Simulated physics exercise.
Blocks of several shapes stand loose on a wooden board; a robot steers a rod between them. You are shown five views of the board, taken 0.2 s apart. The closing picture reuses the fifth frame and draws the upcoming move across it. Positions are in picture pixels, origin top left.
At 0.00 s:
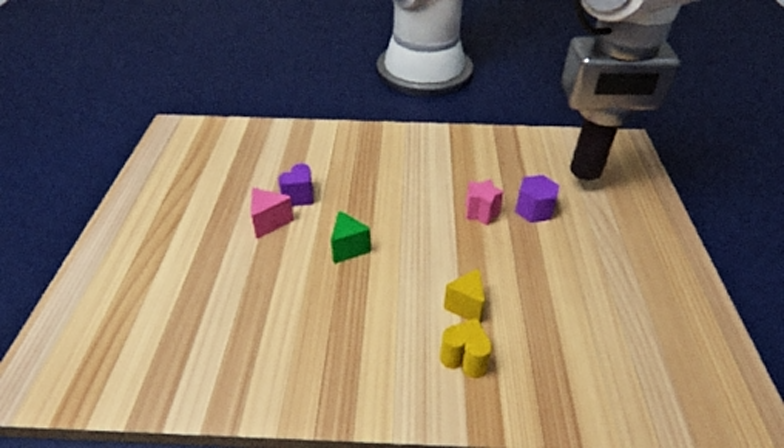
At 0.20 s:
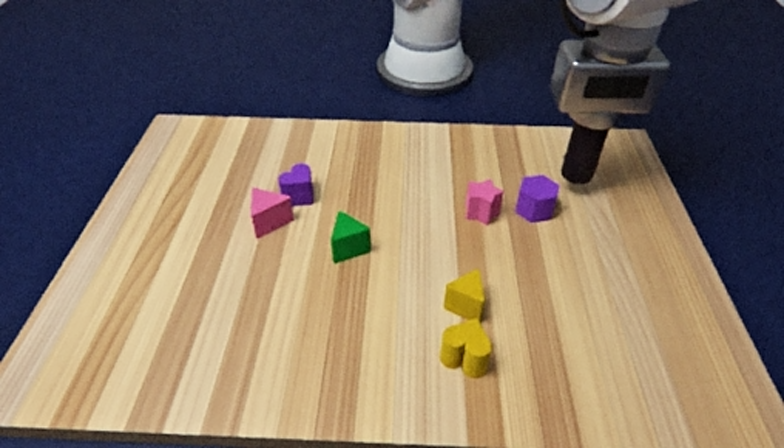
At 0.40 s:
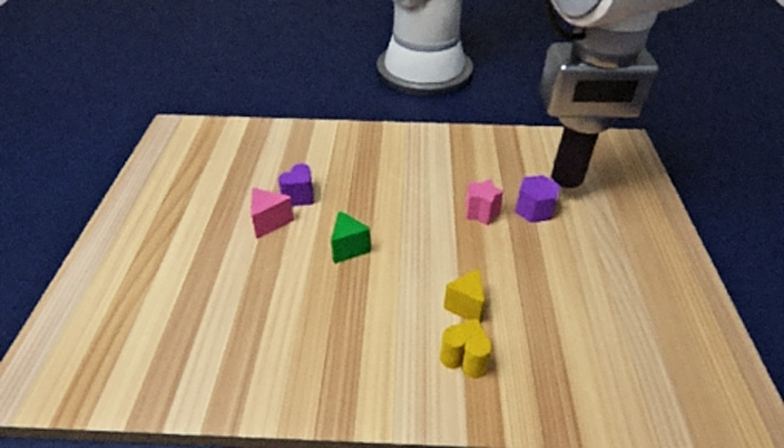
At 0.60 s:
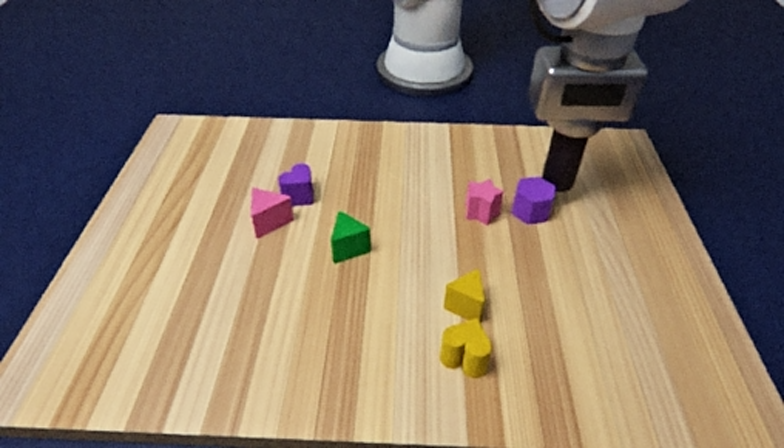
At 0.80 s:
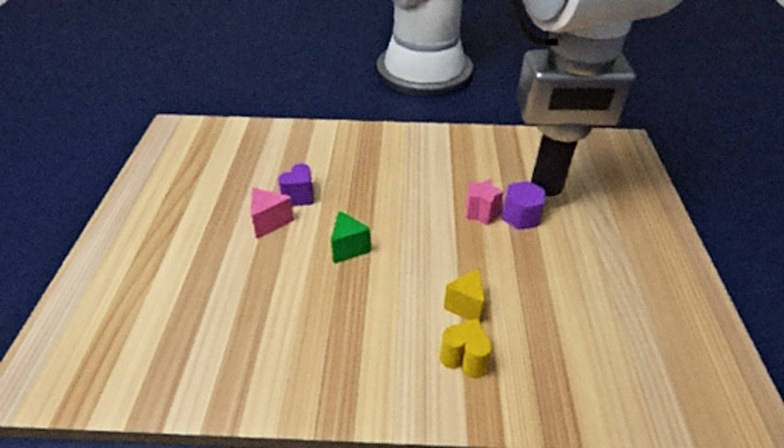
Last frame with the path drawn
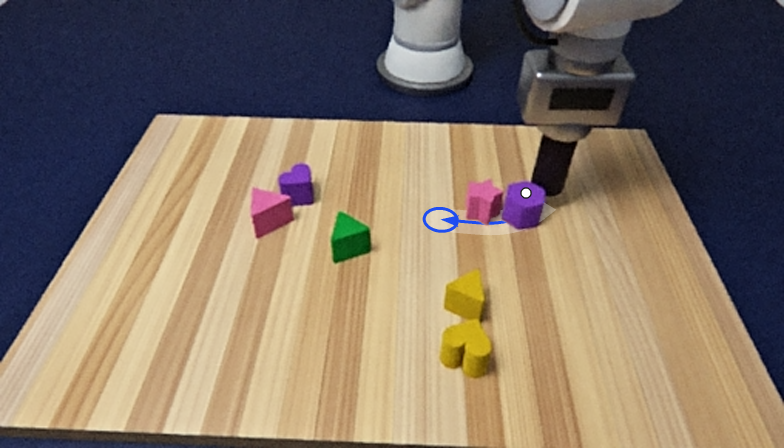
The robot's rod moves left and nudges the purple six-sided block toward the pink star-shaped block.
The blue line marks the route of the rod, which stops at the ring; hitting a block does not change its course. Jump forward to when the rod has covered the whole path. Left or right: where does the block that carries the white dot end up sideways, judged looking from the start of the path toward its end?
Taking start-to-end as forward, the block's sideways shift goes to the left.
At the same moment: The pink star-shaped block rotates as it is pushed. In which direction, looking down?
Looking from above, the answer is clockwise.
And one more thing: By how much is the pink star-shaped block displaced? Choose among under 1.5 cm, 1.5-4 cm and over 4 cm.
The answer is over 4 cm.
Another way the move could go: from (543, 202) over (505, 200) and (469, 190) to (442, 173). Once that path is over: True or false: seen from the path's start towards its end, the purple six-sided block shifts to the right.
The claim does not hold.
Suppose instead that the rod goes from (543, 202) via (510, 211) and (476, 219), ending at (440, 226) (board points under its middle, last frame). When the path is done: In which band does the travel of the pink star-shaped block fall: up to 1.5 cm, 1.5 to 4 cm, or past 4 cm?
The pink star-shaped block moves over 4 cm.
The line goes from (543, 202) via (517, 218) and (480, 223), ending at (441, 220); the dot is on the purple six-sided block.
The first path, step by step. One third of the way, rod (521, 203); pink star-shaped block (470, 193), turned 65° clockwise; purple six-sided block (499, 211).
Two thirds of the way, rod (482, 208); pink star-shaped block (451, 193), turned 110° clockwise; purple six-sided block (475, 223), turned 30° anticlockwise.
At the end, rod (442, 205); pink star-shaped block (413, 190), turned 120° clockwise; purple six-sided block (473, 224), turned 40° anticlockwise.
